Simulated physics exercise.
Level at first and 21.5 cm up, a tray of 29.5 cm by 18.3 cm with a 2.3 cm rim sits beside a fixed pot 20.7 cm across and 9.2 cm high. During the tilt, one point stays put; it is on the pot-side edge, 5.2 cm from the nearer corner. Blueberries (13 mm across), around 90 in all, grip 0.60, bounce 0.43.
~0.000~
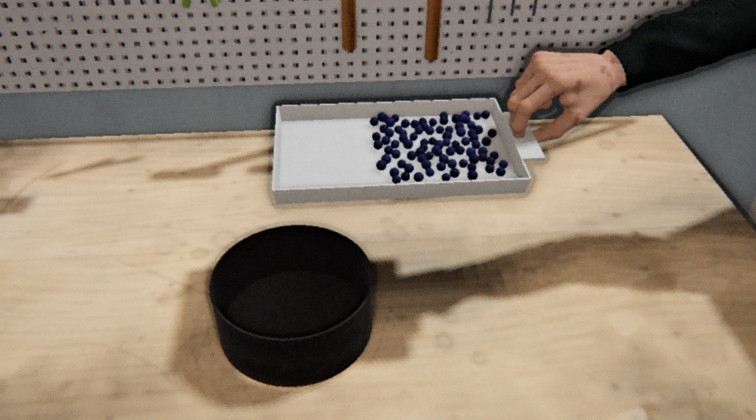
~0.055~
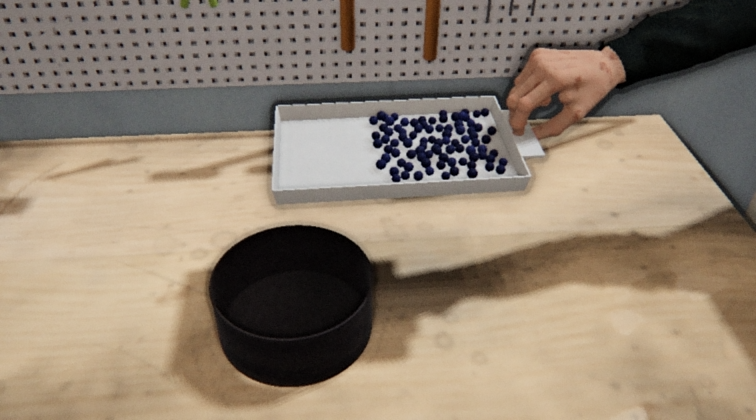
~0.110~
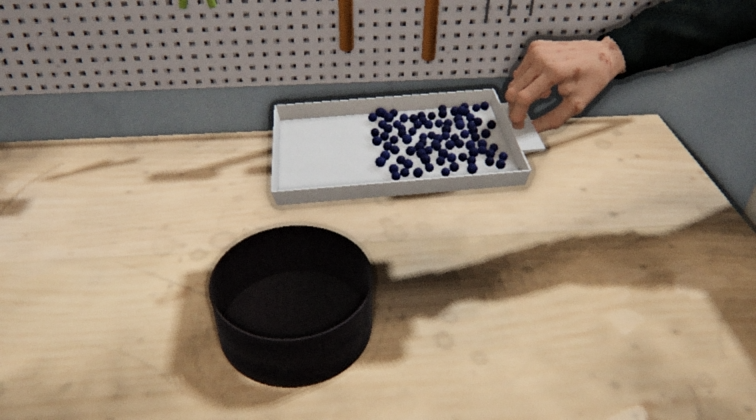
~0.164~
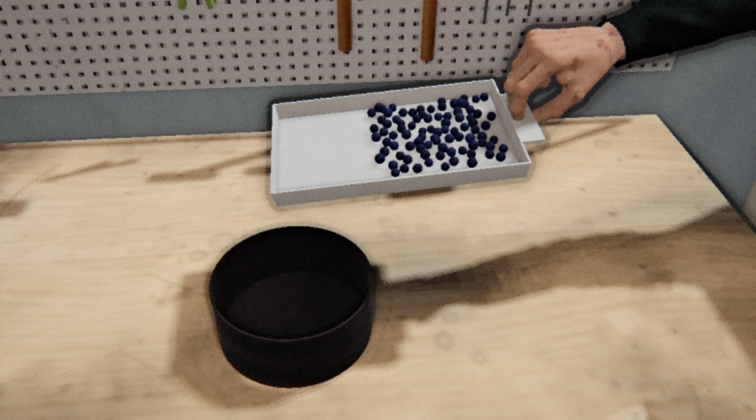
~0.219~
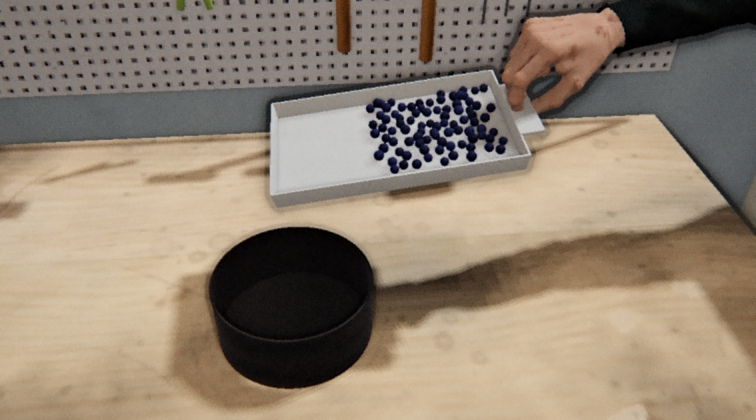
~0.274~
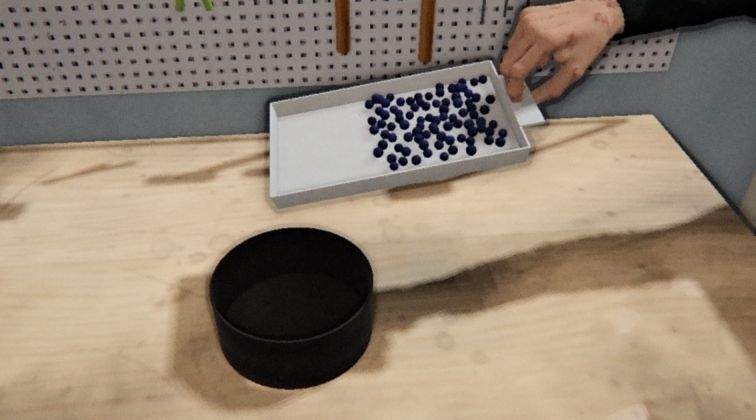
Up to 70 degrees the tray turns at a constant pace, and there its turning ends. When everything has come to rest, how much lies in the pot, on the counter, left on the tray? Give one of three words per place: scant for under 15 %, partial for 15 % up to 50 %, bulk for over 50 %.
As I see it, pot: A small fraction, counter: A small fraction, left on the tray: The dominant fraction.
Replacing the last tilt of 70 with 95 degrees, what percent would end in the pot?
Estimate: Roughly 90 percent.
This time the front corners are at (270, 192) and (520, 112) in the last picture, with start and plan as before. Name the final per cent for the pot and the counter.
Pot: 5, counter: 20.
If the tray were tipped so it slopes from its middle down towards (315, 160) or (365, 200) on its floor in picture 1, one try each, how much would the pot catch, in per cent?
Roughly 0 per cent on the first try and 0 per cent on the second.
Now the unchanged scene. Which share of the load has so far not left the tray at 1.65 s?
I'd put it at roughly 95 per cent.
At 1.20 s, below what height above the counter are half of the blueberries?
The halfway mark is near 26 cm.
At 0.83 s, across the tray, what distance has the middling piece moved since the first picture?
By then it sits near 15 cm from where it began.
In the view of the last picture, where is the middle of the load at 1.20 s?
Approximately (296, 158) in the last picture.
After 0.83 s, tilt 39 degrees; the tray holds 100 %, the pot 0 %.
After 1.20 s, tilt 58 degrees; the tray holds 100 %, the pot 0 %.
After 1.65 s, tilt 70 degrees; the tray holds 95 %, the pot 5 %.
At rest (2.3 s), pot 5 %, counter 0 %, tray 95 %.
